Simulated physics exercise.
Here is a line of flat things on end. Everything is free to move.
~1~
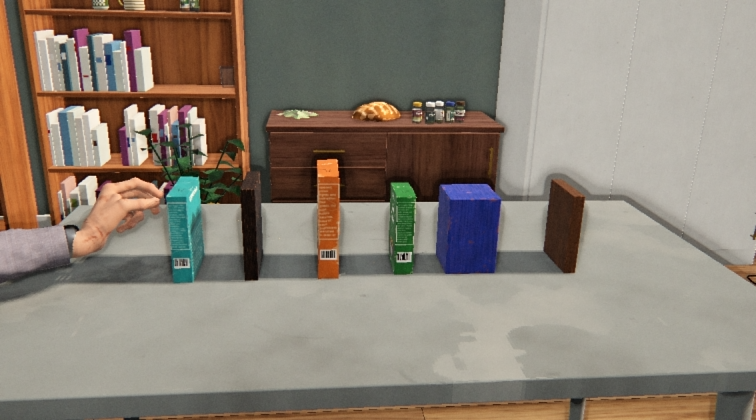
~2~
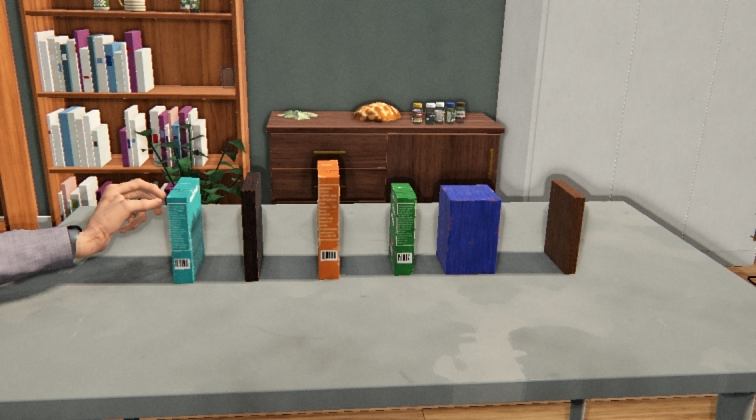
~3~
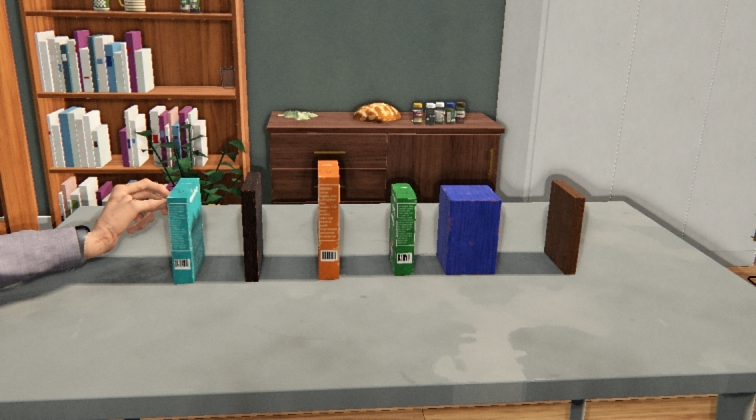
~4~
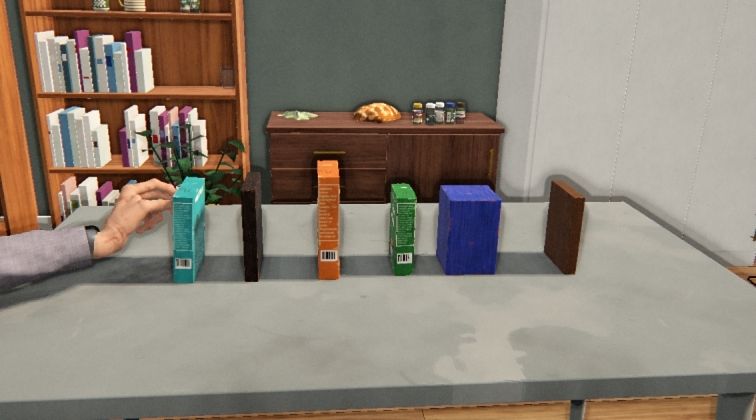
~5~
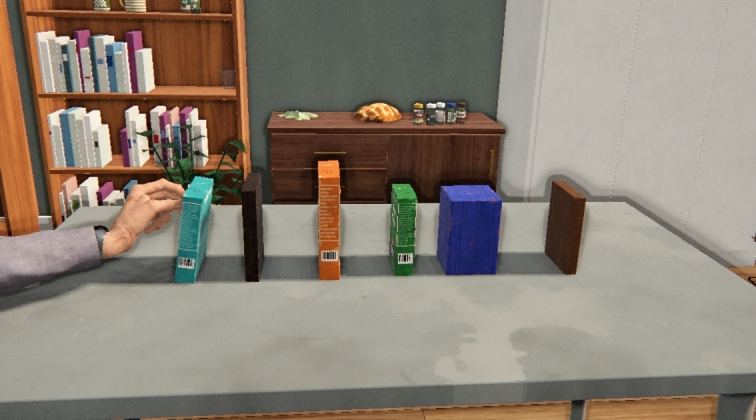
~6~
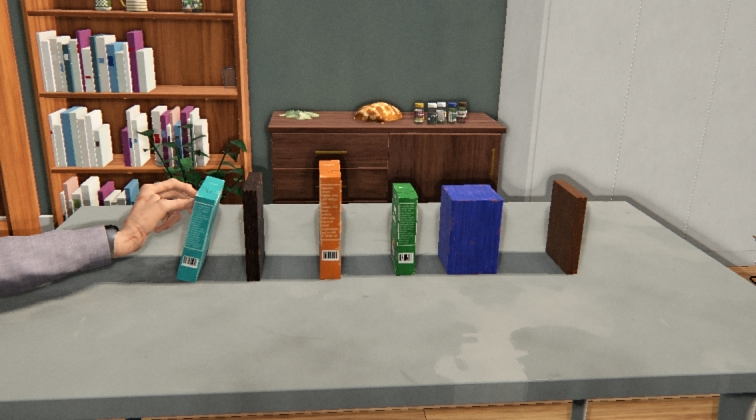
To begin with, six flat things stand on end in a spaced line across a grey table, with a hand beside the turquoise packet at the left. The hand then pushes the packet's top rightward, and it leans gradually toward the black board while the others stay upright.
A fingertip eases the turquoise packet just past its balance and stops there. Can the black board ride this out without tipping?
The black board falls over.
Then, 0.40 s on from there, turquoise packet 68° over; black board turned 51° from how it was put near (294, 236); orange packet turned 16° from how it was put.
Then, 0.50 s on from there, turquoise packet 77° over; black board on its side near (308, 255); orange packet turned 32° from how it was put; green packet turned 24° from how it was put.
In the end, toppled on the table, black board; moved from the start, orange packet; left askew, green packet; blue block unmoved. At the end, from the last picture's camera, black board near (310, 261).
